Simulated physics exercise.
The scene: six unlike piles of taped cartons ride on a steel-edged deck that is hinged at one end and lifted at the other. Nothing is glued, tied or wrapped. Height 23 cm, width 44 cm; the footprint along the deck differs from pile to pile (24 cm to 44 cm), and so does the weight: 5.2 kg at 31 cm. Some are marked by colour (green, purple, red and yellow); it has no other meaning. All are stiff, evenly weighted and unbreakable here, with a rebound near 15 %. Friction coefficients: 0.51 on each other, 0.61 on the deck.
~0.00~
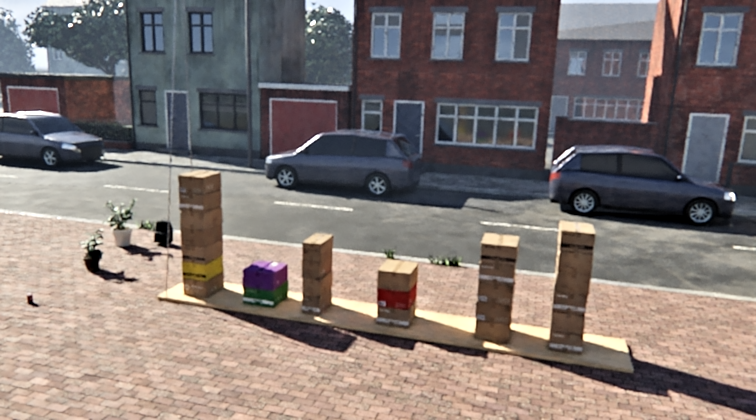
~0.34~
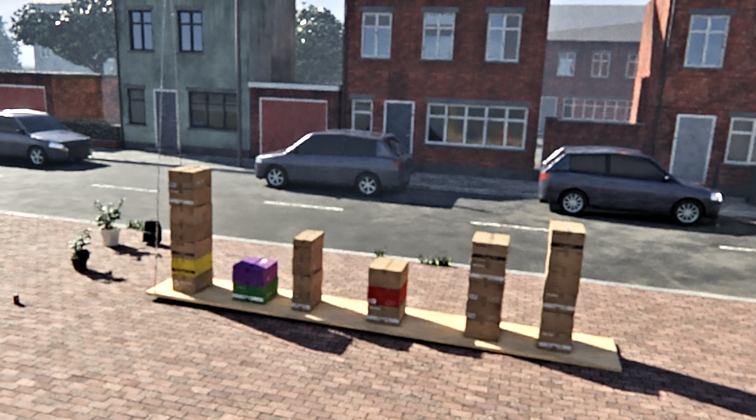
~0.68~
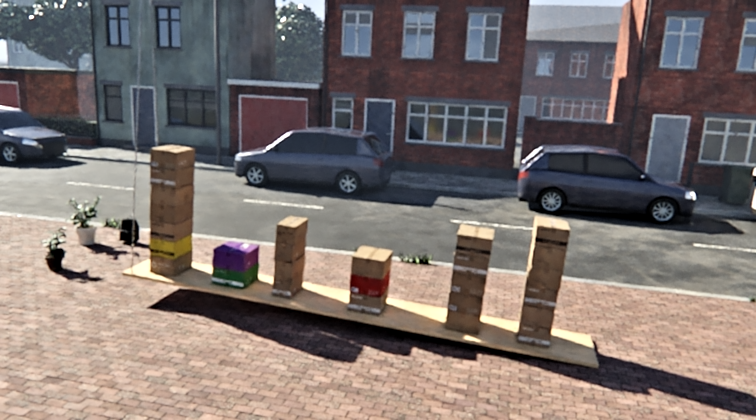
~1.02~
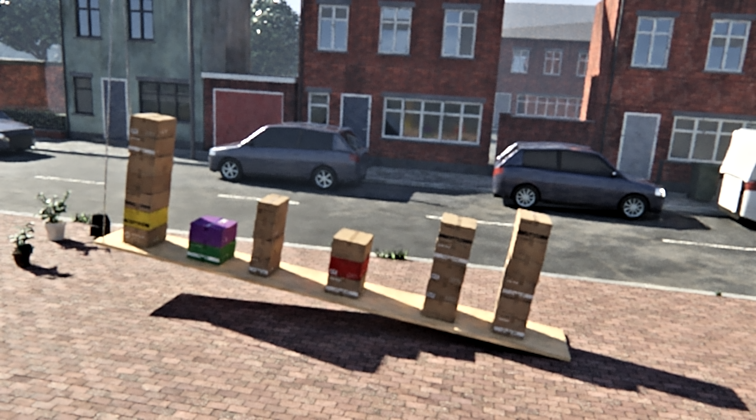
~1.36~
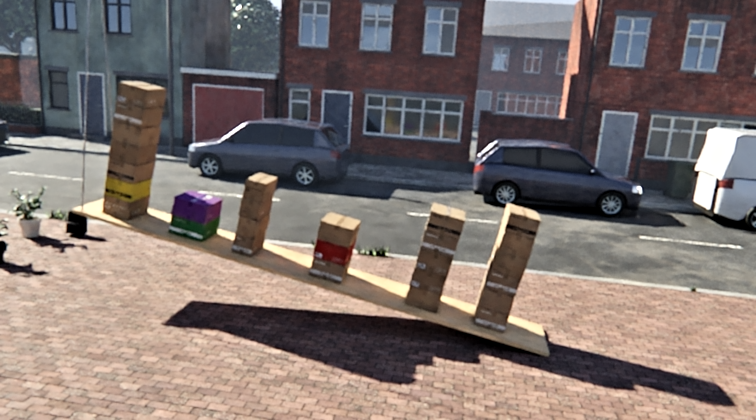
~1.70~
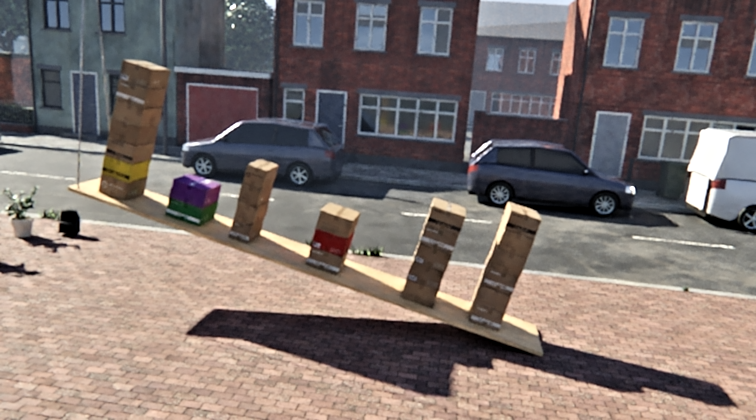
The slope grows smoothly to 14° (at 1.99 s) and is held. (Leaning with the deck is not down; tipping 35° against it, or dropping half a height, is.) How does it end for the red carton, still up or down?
The red carton falls.
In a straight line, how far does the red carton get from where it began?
Some 80 cm.
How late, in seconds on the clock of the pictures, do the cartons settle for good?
Near 6.0 s.
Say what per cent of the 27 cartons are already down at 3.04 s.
40 per cent by then.
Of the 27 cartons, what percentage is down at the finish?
About 95 per cent.
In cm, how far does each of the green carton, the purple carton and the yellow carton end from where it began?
Moved: Green 110, purple 110, yellow 120.
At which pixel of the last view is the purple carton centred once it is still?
At about (223, 198).
After 2.48 s, slope 14°; none of the 27 cartons down, 17 disturbed; red carton unmoved; yellow carton leaning 28°.
After 3.04 s, slope 14°; 11 of the 27 cartons down; red carton leaning 4°; yellow carton on its side.
After 4.32 s, slope 14°; 25 of the 27 cartons down; red carton on its side; yellow carton on its side.
At rest (6.2 s), slope 14°; 25 of the 27 cartons down; red carton on its side; yellow carton on its side; purple carton leaning 36°. As the last picture would show them, middles, red carton near (379, 265), yellow carton near (166, 188).
